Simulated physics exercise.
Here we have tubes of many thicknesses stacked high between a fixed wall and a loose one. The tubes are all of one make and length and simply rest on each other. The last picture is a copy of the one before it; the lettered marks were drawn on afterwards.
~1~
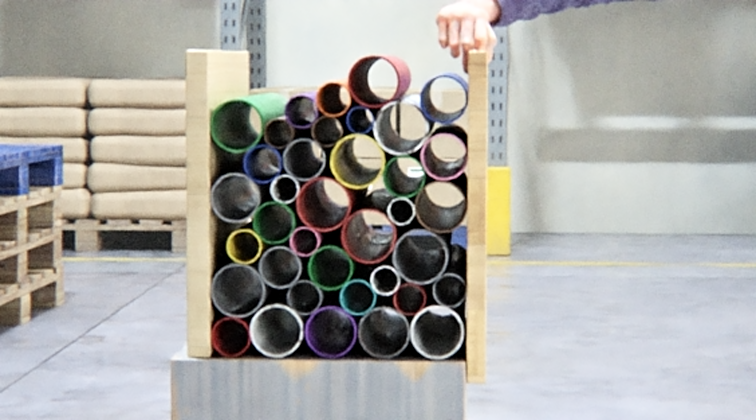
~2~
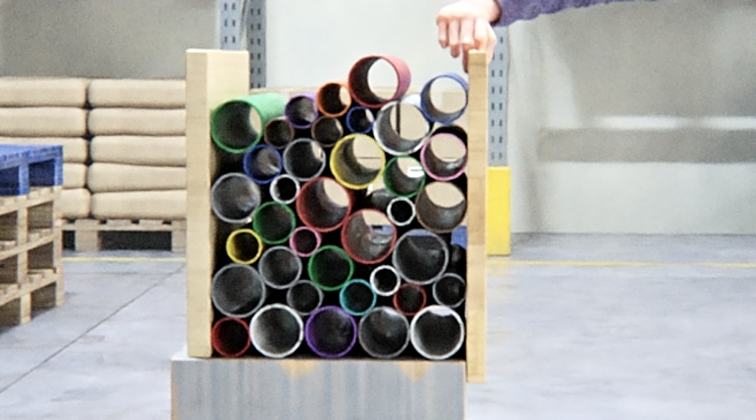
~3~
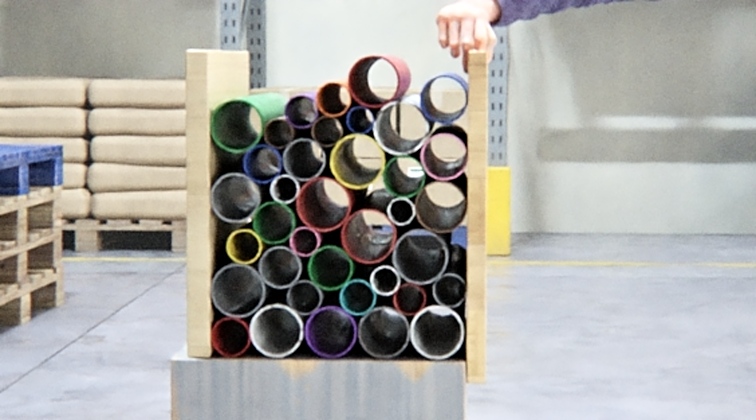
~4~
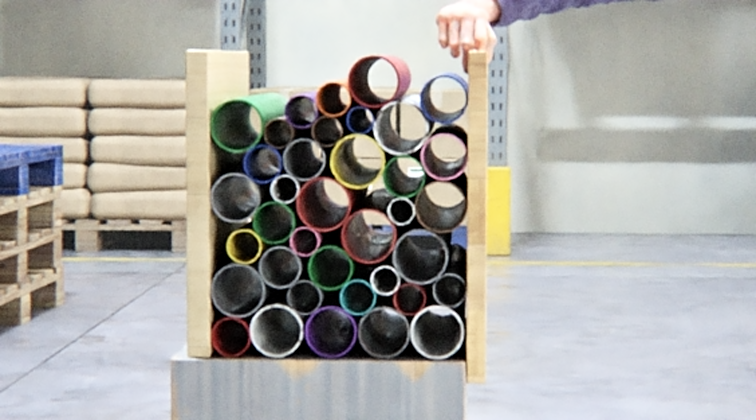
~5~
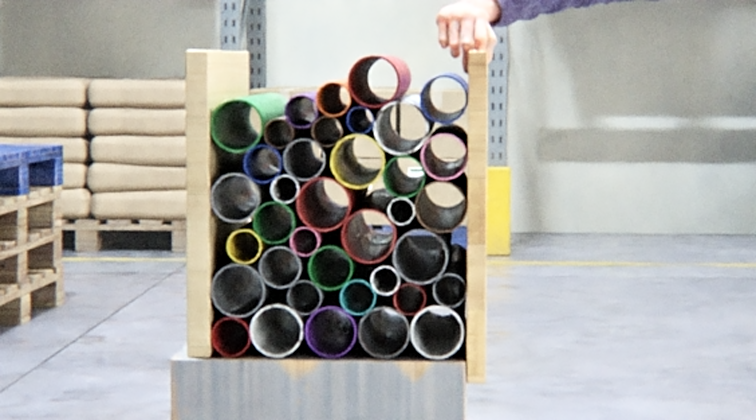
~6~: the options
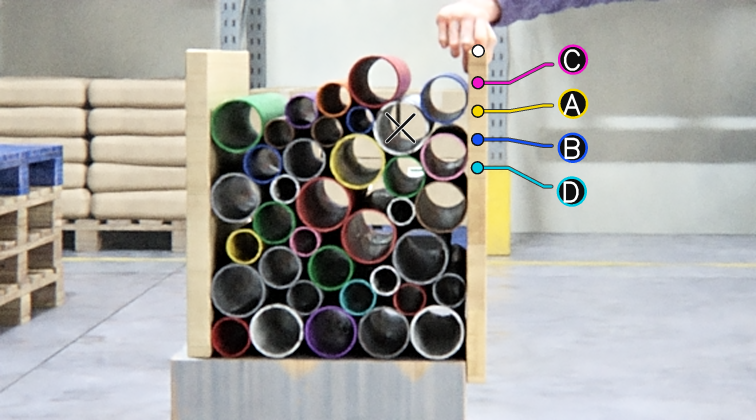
A hand rests still on the right board beside a stack of colourful tubes.
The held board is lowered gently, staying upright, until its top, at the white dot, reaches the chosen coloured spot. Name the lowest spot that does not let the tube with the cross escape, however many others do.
Down to D.
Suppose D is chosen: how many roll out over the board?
With D, one.
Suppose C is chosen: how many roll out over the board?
With C, none.
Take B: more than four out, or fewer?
It loses fewer than four.
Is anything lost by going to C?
No.
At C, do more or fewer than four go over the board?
It loses fewer than four.
On the marked copy, A at (478, 111); B at (477, 140); C at (478, 83); D at (477, 168); the cross at (401, 128); the white dot at (478, 51).
With D. Early on, top of the board (468, 106).
Further on, top of the board (468, 167).
At the end, top of the board (468, 167), one out over the board, the crossed one still inside.
As for the rest, A keeps the crossed one inside; B keeps the crossed one inside; C keeps the crossed one inside.
